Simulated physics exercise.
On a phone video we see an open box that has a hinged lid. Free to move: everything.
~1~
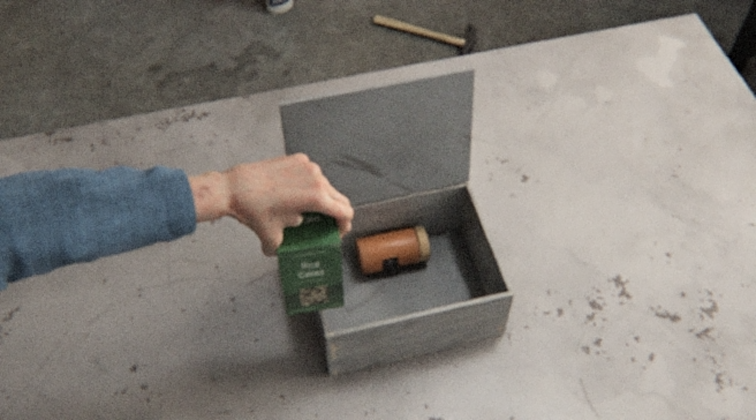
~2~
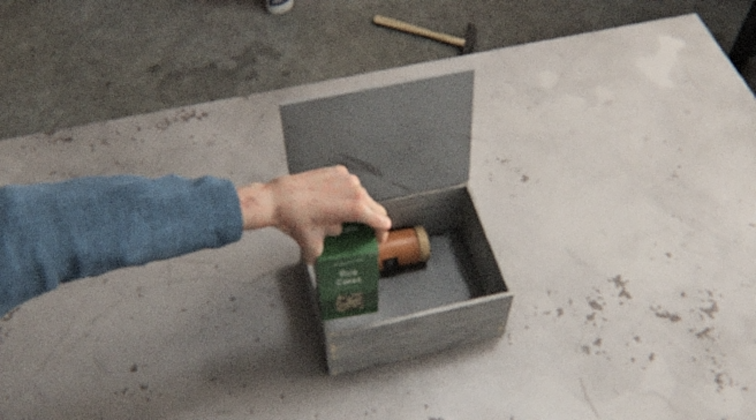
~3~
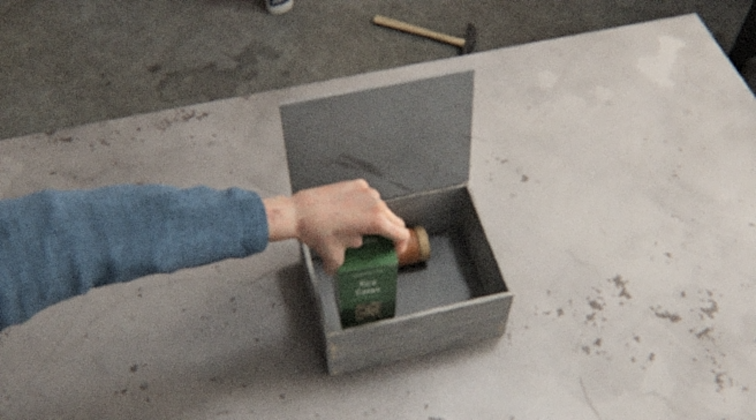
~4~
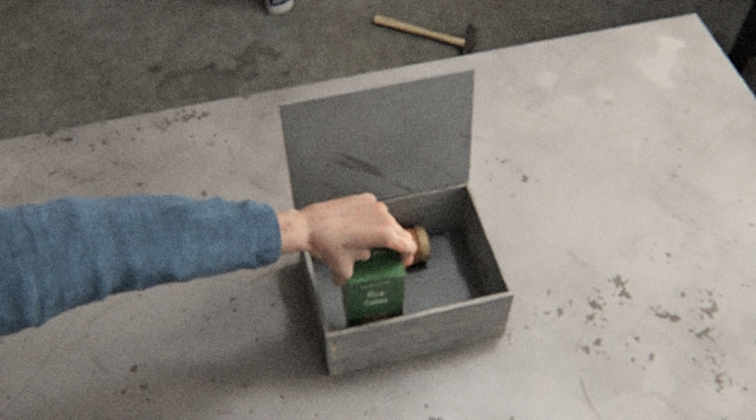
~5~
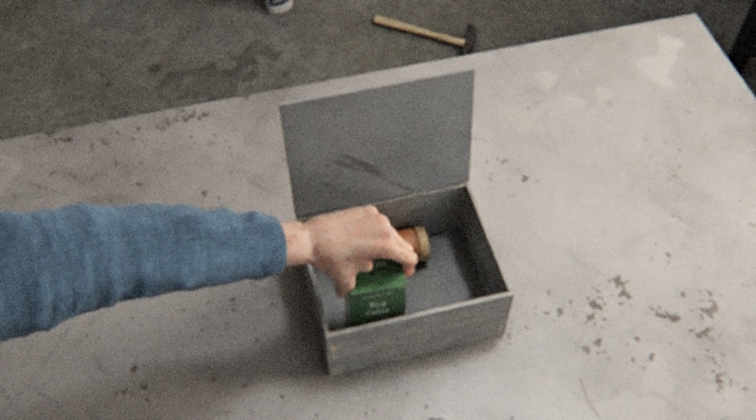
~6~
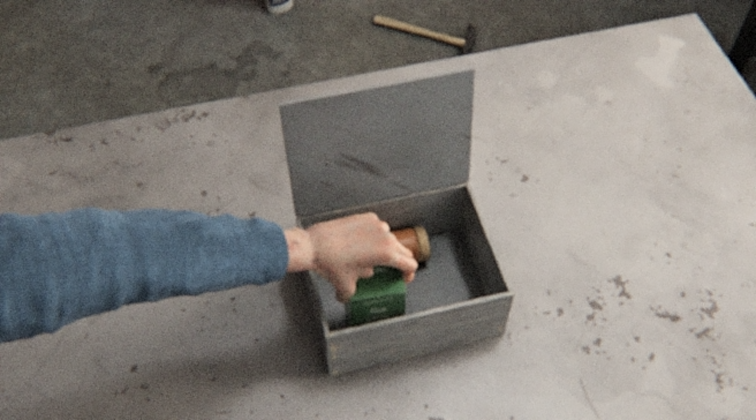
A hand lowers a green carton into an open gray box beside an orange shaker.
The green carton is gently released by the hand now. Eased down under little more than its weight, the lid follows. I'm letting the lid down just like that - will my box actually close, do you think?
No, it won't close.
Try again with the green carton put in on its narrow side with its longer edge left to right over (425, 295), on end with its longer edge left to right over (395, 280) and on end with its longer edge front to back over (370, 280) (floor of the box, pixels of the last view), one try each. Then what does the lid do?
First try: It comes fully down; second try: It gets propped open; third try: It gets propped open.
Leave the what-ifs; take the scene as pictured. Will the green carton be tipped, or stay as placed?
Observation: The green carton keeps the set orientation.
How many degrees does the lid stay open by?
Close to 20 degrees.
Then, 1.10 s on from there, lid starting down.
Then, 1.50 s on from there, lid 66° above the rim.
Then, 1.70 s on from there, lid 46° above the rim.
Then, 1.90 s on from there, lid 20° above the rim.
In the end, lid 19° above the rim; both unmoved. At the end, from the last picture's camera, green carton near (374, 306).
